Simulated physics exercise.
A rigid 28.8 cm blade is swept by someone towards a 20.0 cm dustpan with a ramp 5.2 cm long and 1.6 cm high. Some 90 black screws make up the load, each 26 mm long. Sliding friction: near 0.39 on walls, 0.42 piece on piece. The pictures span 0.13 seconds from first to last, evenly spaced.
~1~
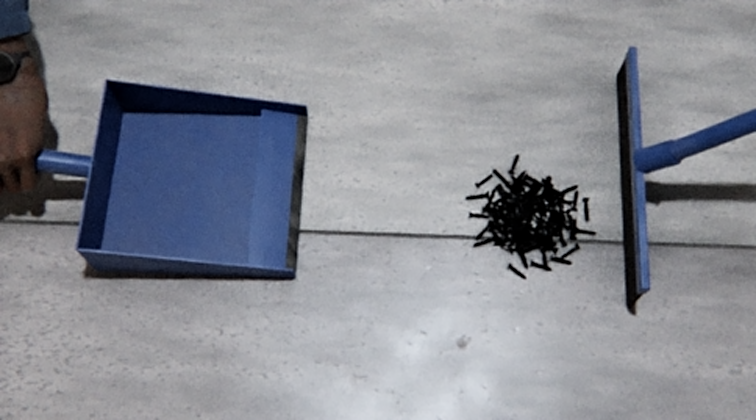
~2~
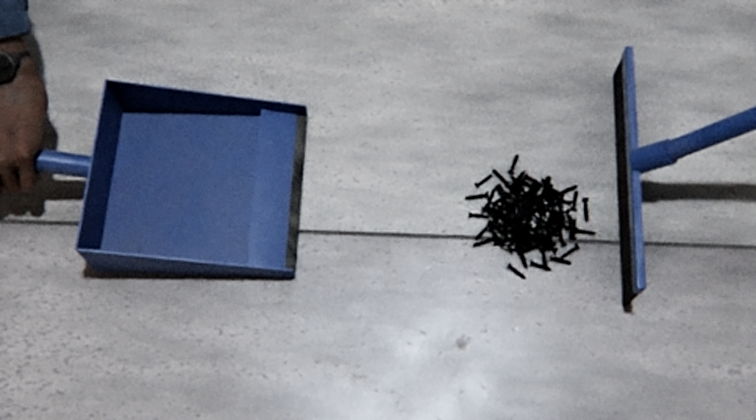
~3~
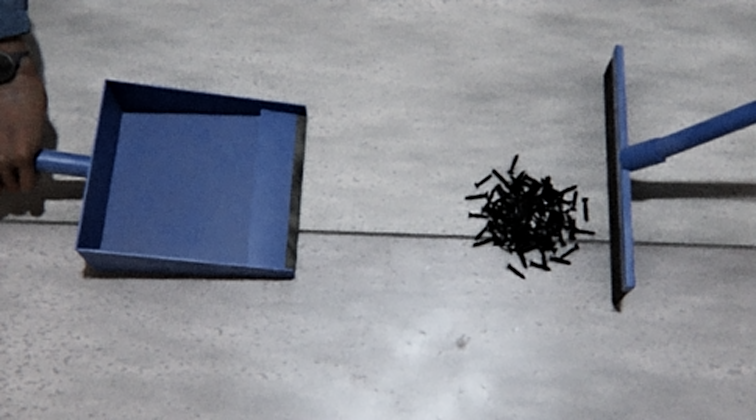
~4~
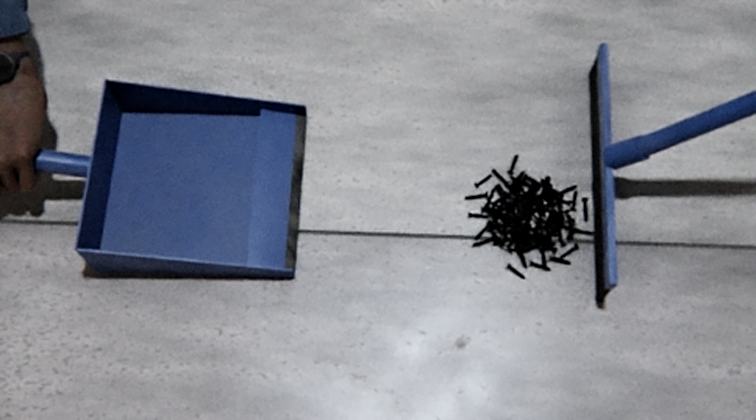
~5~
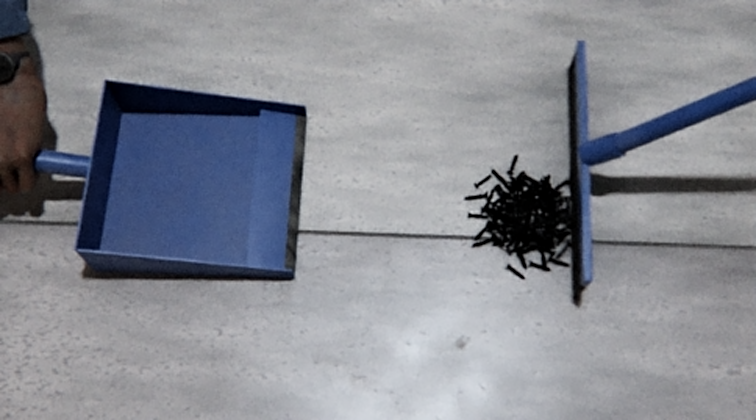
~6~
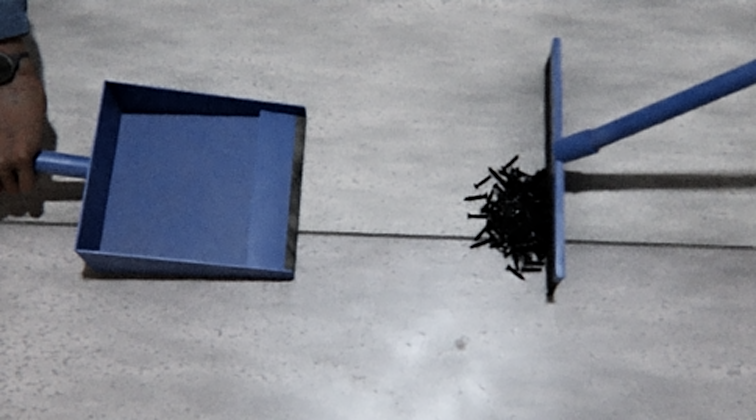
A pale grey, speckled floor crossed by a thin dark line is seen from above. A blue dustpan lies at the left, gripped by a hand at the edge of view, with a heap of small black screws right of centre and a blue blade on a handle at the right. The blade slides left into the heap, bunching the screws, while the dustpan and camera stay still.
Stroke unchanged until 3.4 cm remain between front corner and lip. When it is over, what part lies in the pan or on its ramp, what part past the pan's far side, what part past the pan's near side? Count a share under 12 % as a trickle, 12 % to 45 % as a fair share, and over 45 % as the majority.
Pan: A big share; far side: Only a little; near side: Only a little.
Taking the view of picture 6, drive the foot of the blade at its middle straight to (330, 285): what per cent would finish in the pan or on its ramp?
Roughly 35 %.
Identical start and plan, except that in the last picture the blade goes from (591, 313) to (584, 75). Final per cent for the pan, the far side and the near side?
You'd see pan at 10, far at 0 and near at 40.
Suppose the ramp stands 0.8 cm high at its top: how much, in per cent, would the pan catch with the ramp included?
Close to 55 per cent then.
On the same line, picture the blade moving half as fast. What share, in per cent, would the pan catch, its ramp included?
About 20 per cent.
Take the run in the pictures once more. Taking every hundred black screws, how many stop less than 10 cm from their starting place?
It comes to near 0 percent.
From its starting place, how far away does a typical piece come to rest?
28 cm or thereabouts.
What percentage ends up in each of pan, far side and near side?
Final, in %: Pan 50, far side 5, near side 5.
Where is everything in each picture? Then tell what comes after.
Blade from (643, 289) to (631, 55), moved 0.0 cm, 0 of the pieces shifted so far; middle of the pieces at (531, 216); pan at (189, 190), in the first frame.
Blade from (639, 288) to (627, 55), moved 0.4 cm, 0 of the pieces shifted so far; middle of the pieces at (530, 216), in the second frame.
Blade from (628, 287) to (617, 53), moved 1.5 cm, 0 of the pieces shifted so far; middle of the pieces at (530, 216), in the third frame.
Blade from (611, 284) to (602, 51), moved 3.2 cm, 0 of the pieces shifted so far; middle of the pieces at (530, 216), in the fourth frame.
Blade from (586, 281) to (580, 49), moved 5.7 cm, 24 of the pieces shifted so far; middle of the pieces at (530, 216), in the fifth frame.
Blade from (559, 277) to (555, 46), moved 8.5 cm, 68 of the pieces shifted so far; middle of the pieces at (519, 209); pan at (187, 191), in the sixth frame.
Then, 0.12 s after the last picture, middle of the blade 15 cm from the lip; 0 % over the lip, far side 0 %, near side 0 %.
Then, 0.21 s after the last picture, middle of the blade 6 cm from the lip; 0 % over the lip, far side 0 %, near side 0 %.
Then, 0.43 s after the last picture, middle of the blade 4 cm from the lip; 55 % over the lip, far side 5 %, near side 5 %.
In the end, pan 50 %, far side 5 %, near side 5 %, in front of the lip or behind the blade 45 %.
